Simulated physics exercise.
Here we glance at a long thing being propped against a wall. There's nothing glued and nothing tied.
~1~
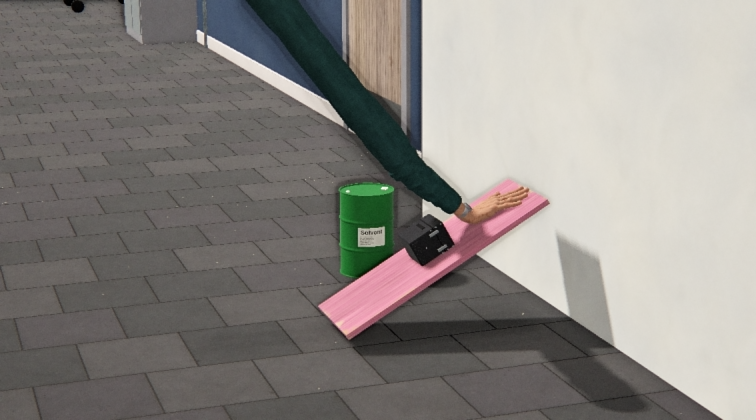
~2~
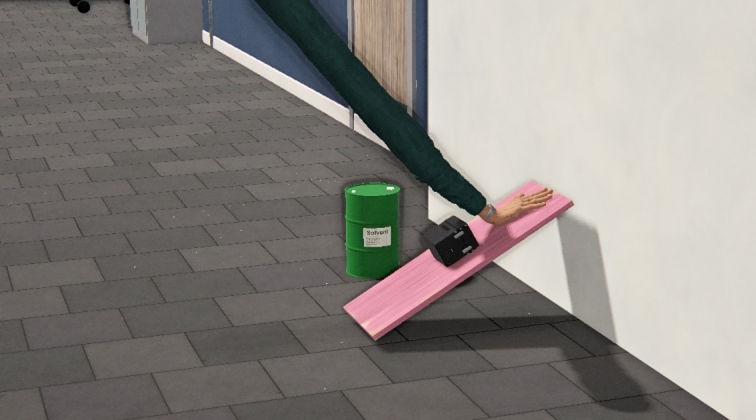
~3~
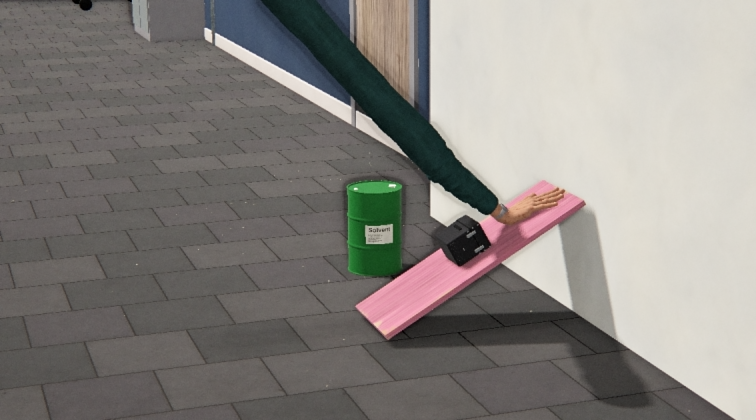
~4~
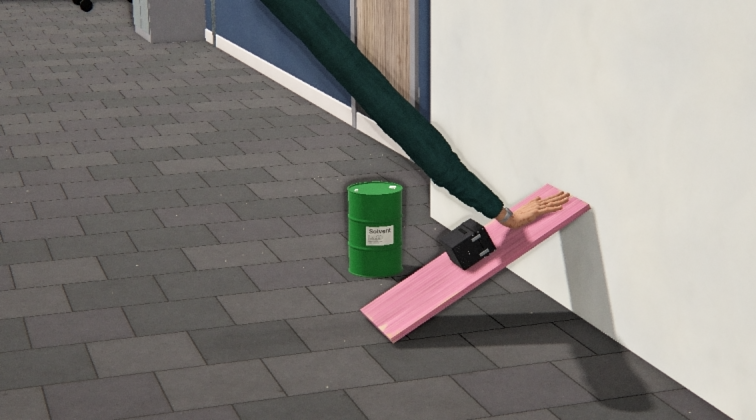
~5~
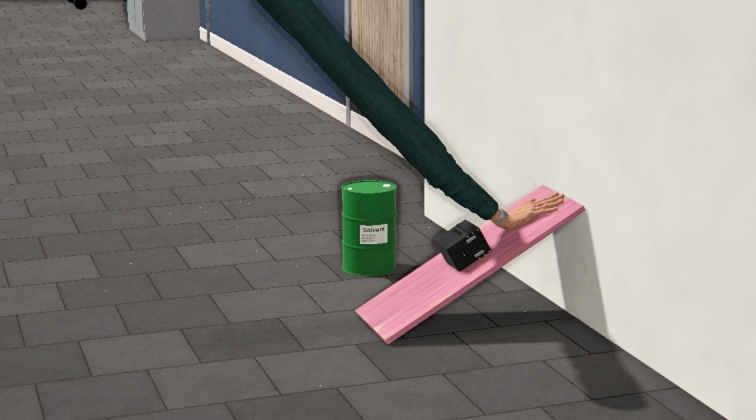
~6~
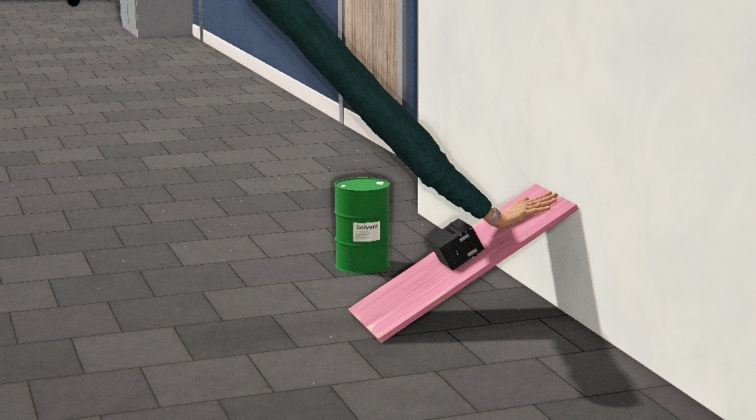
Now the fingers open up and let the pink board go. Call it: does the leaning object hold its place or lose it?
It loses its place.
Then, 0.30 s past the last view, pink board sunk by 10° near (454, 278).
Then, 0.40 s past the last view, pink board sunk by 26° near (447, 311).
Then, 0.60 s past the last view, pink board sunk by 33° near (446, 308).
Then, 2.00 s past the last view, pink board sunk by 29° near (445, 316).
Finally, moved from the start, pink board; green canister still in place. Final places as the last picture's camera would see them, pink board near (445, 316). The board slips out.
